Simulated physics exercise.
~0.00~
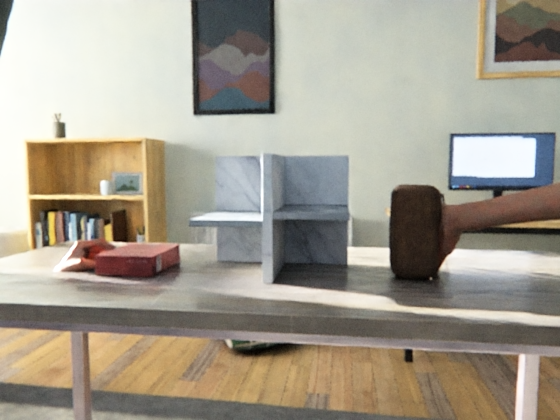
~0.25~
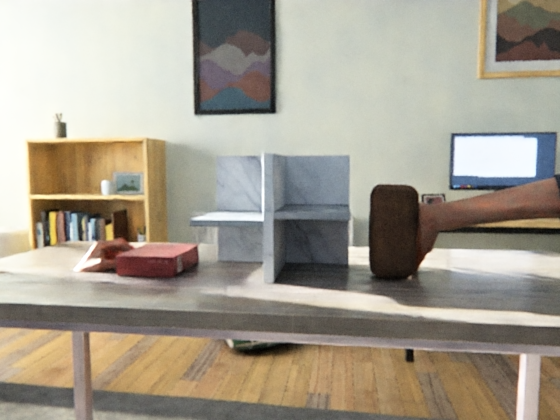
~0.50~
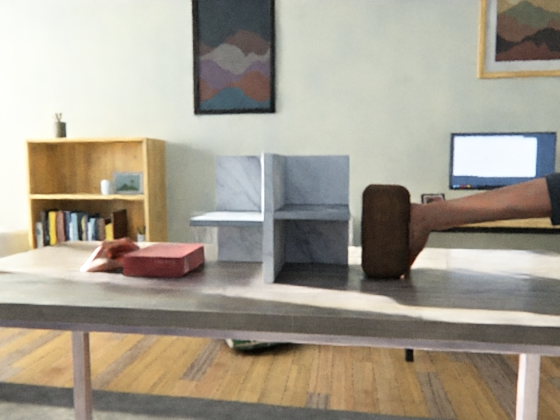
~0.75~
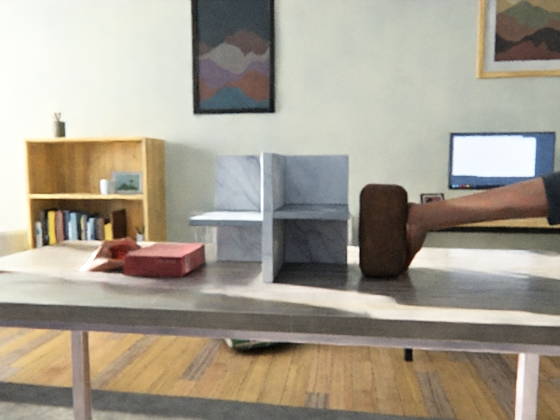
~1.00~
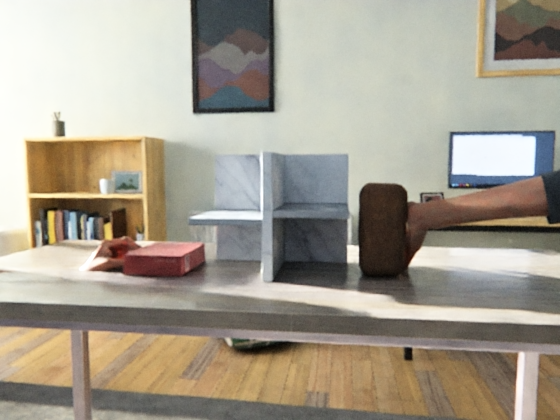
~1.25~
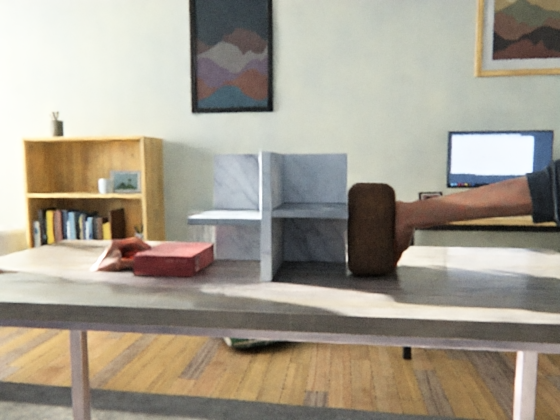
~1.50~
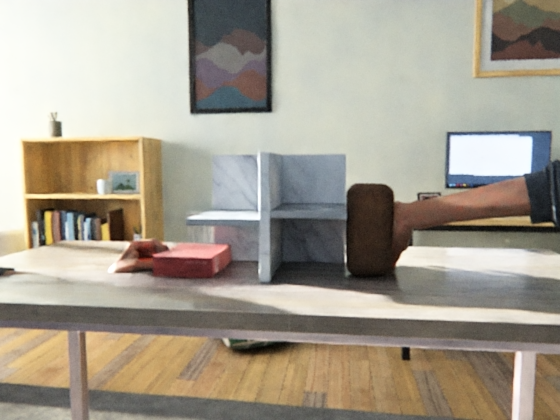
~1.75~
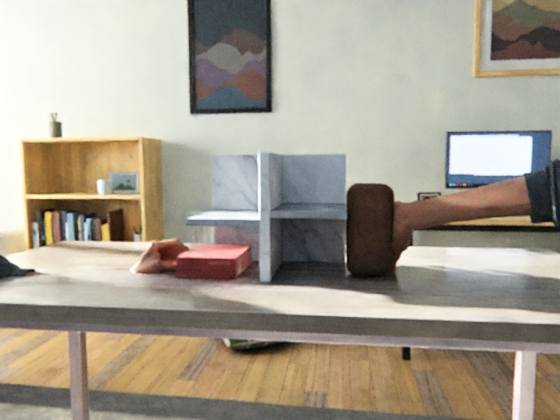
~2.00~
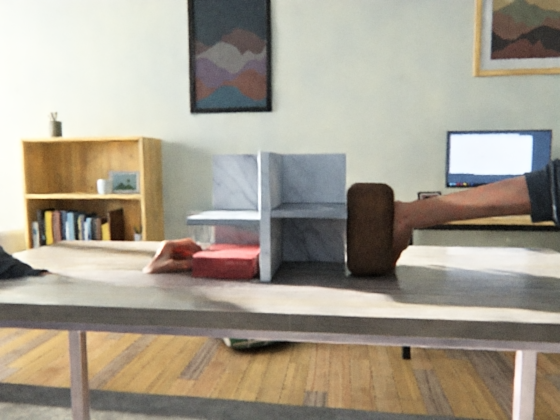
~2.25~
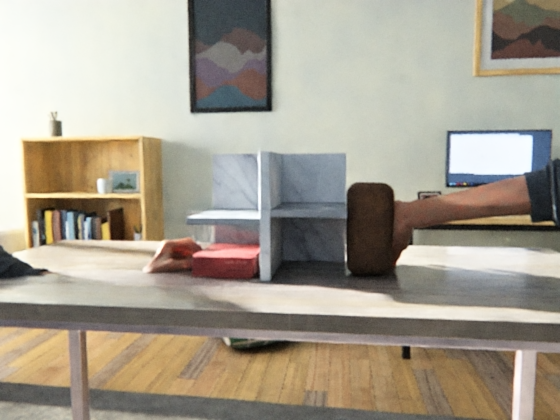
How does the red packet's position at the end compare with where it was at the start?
At the start the red packet lies out on the open table to the left of the rack. By the end it is further right, tucked under the rack's left shelf.
In the video, one hand pushes an upright brown loaf-like block left until it stops against the right edge of a small grey rack, while another hand slides a red packet right across the table and under the left shelf, where it comes to rest.
